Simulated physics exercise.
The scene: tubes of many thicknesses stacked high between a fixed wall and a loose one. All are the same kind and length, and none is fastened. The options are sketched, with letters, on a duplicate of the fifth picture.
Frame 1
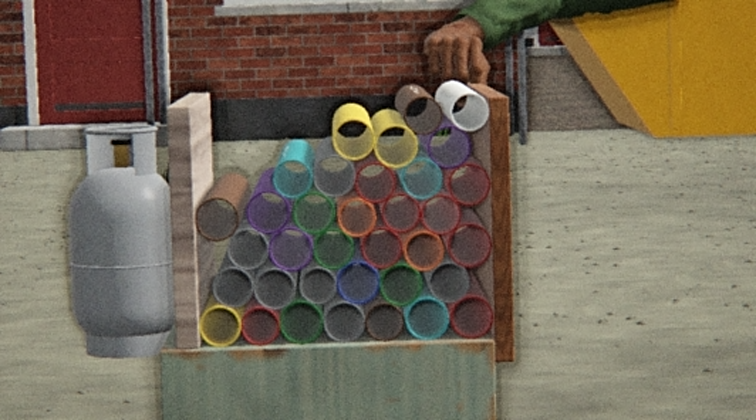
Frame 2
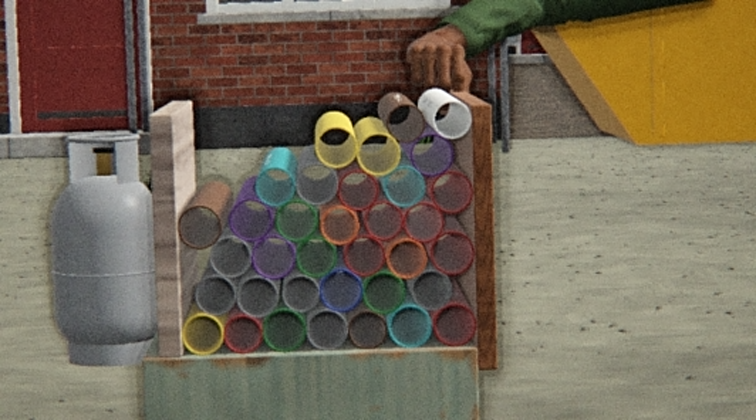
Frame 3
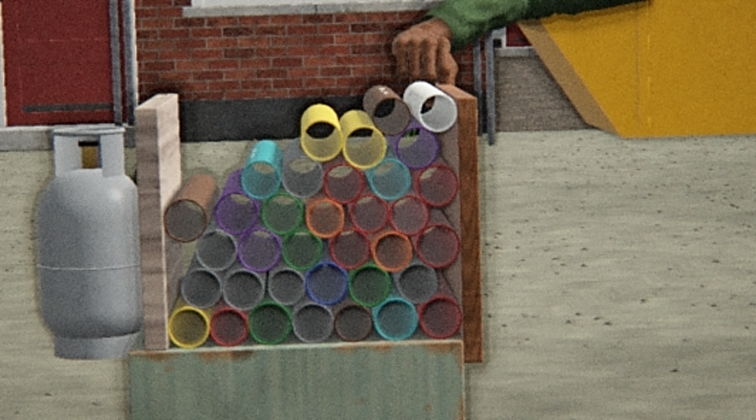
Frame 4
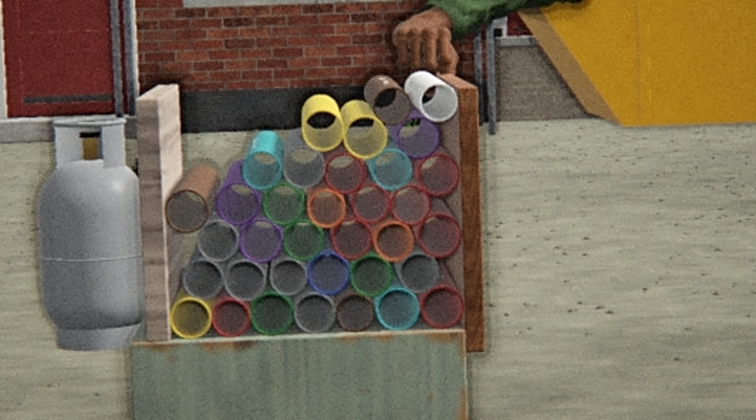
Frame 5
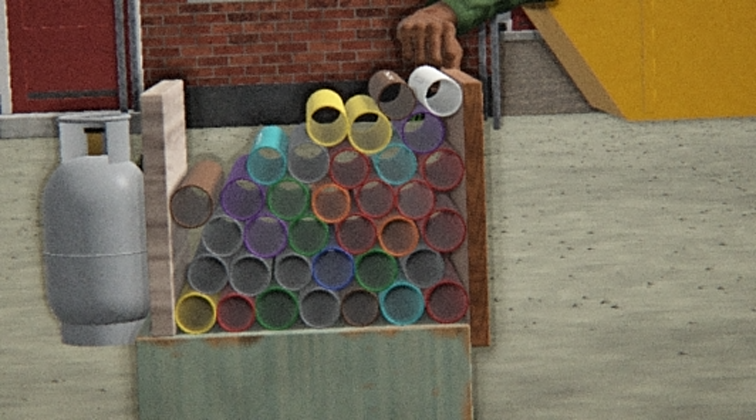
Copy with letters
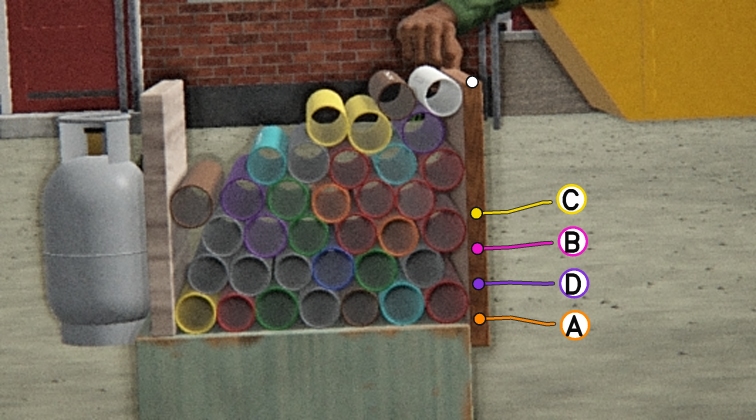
Outside a brick building, a stack of colourful tubes sat between two upright boards beside a grey gas bottle, a hand resting at the right board, and nothing moved except the slightly shifting view.
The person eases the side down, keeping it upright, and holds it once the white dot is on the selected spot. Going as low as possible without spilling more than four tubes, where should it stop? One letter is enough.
It can be let down to B.
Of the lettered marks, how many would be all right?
Two of the four.
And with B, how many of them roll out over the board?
The count is four.
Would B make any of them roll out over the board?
At B: Yes.
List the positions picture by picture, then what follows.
In the first picture, a red tube (441, 215); a red tube (469, 184); a purple tube (268, 212).
In the second picture, a purple tube (251, 220); a yellow tube (378, 154).
In the third picture, side board (455, 211); a yellow tube (189, 328).
In the fourth picture, a turquoise tube (398, 309); a red tube (440, 236).
In the fifth picture, a red tube (415, 200); a red tube (443, 169); a purple tube (242, 199).
On the marked copy, A at (480, 319); B at (477, 249); C at (476, 213); D at (478, 284); the white dot at (472, 82).
Taking B. A third of the way, top of the board (464, 156).
Two thirds of the way, top of the board (467, 238).
When it is over, top of the board (467, 248), four out over the board.
As for the rest, A more than four out over the board; C four out over the board; D more than four out over the board.
